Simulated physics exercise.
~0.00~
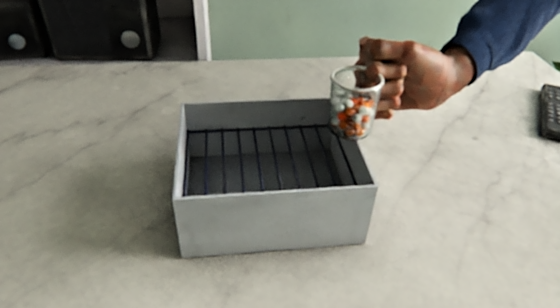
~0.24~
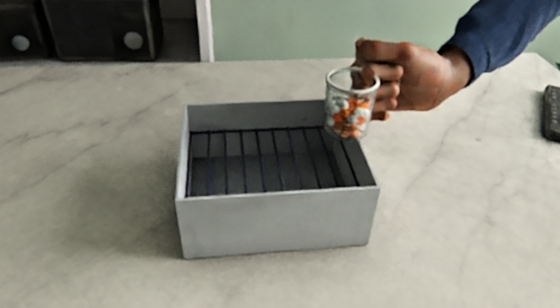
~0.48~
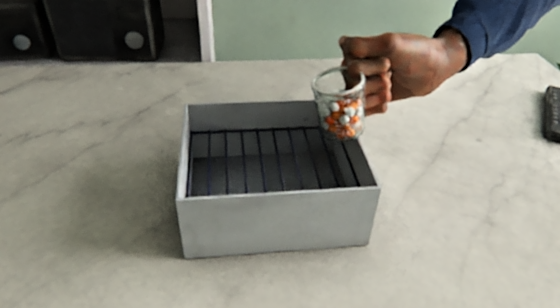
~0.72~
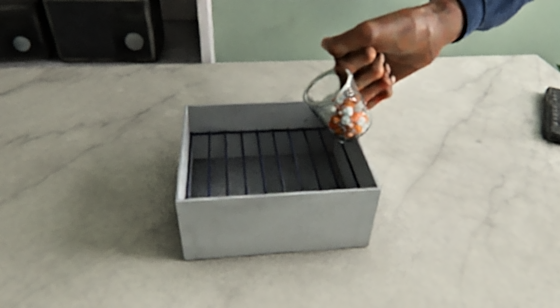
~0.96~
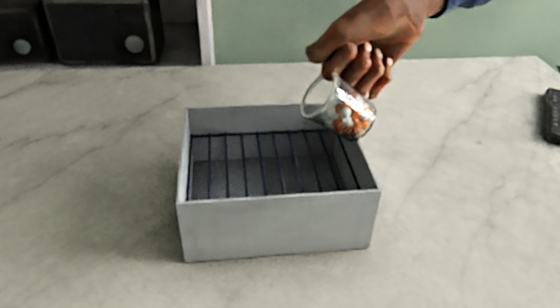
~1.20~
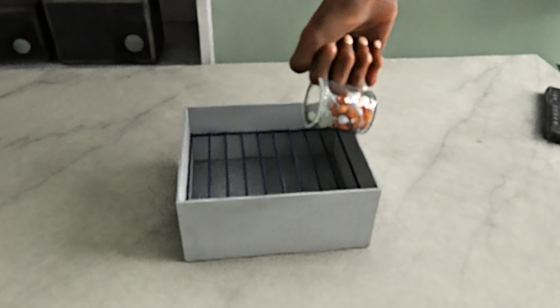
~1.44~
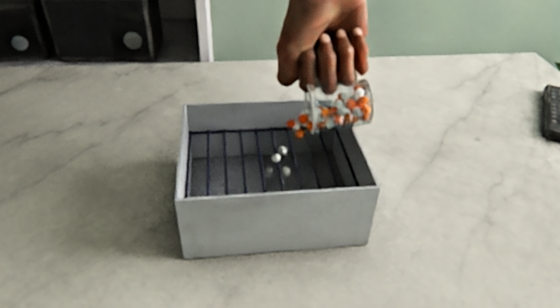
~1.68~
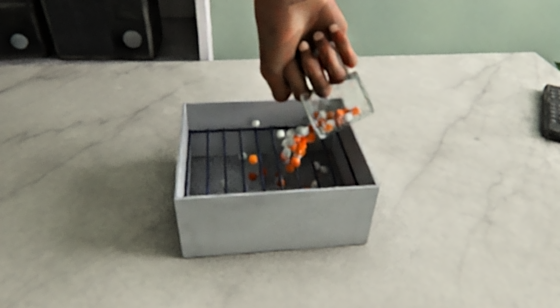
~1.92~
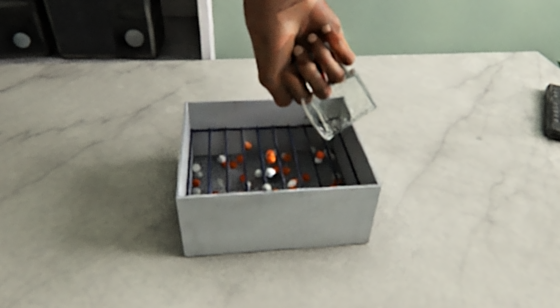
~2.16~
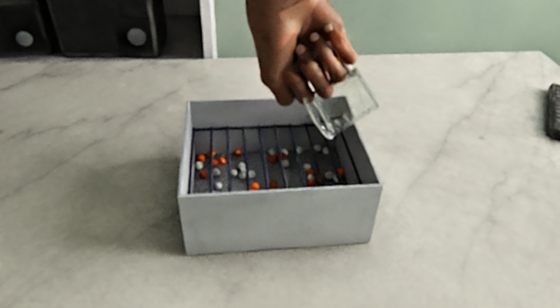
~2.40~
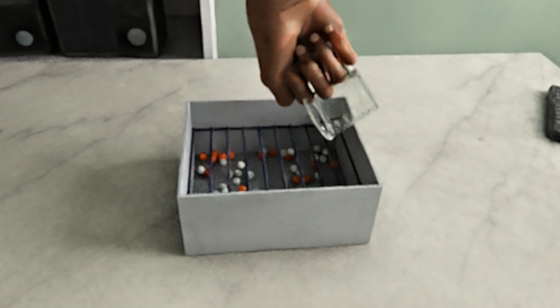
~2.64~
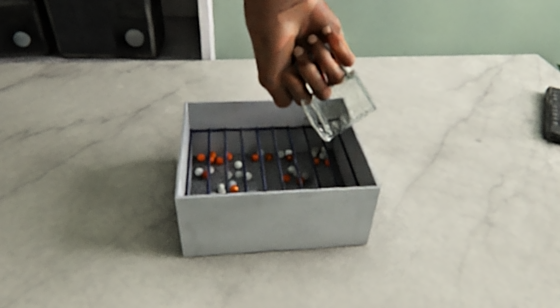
A hand tips a clear cup, spilling orange and white pieces through a box's dark rack.
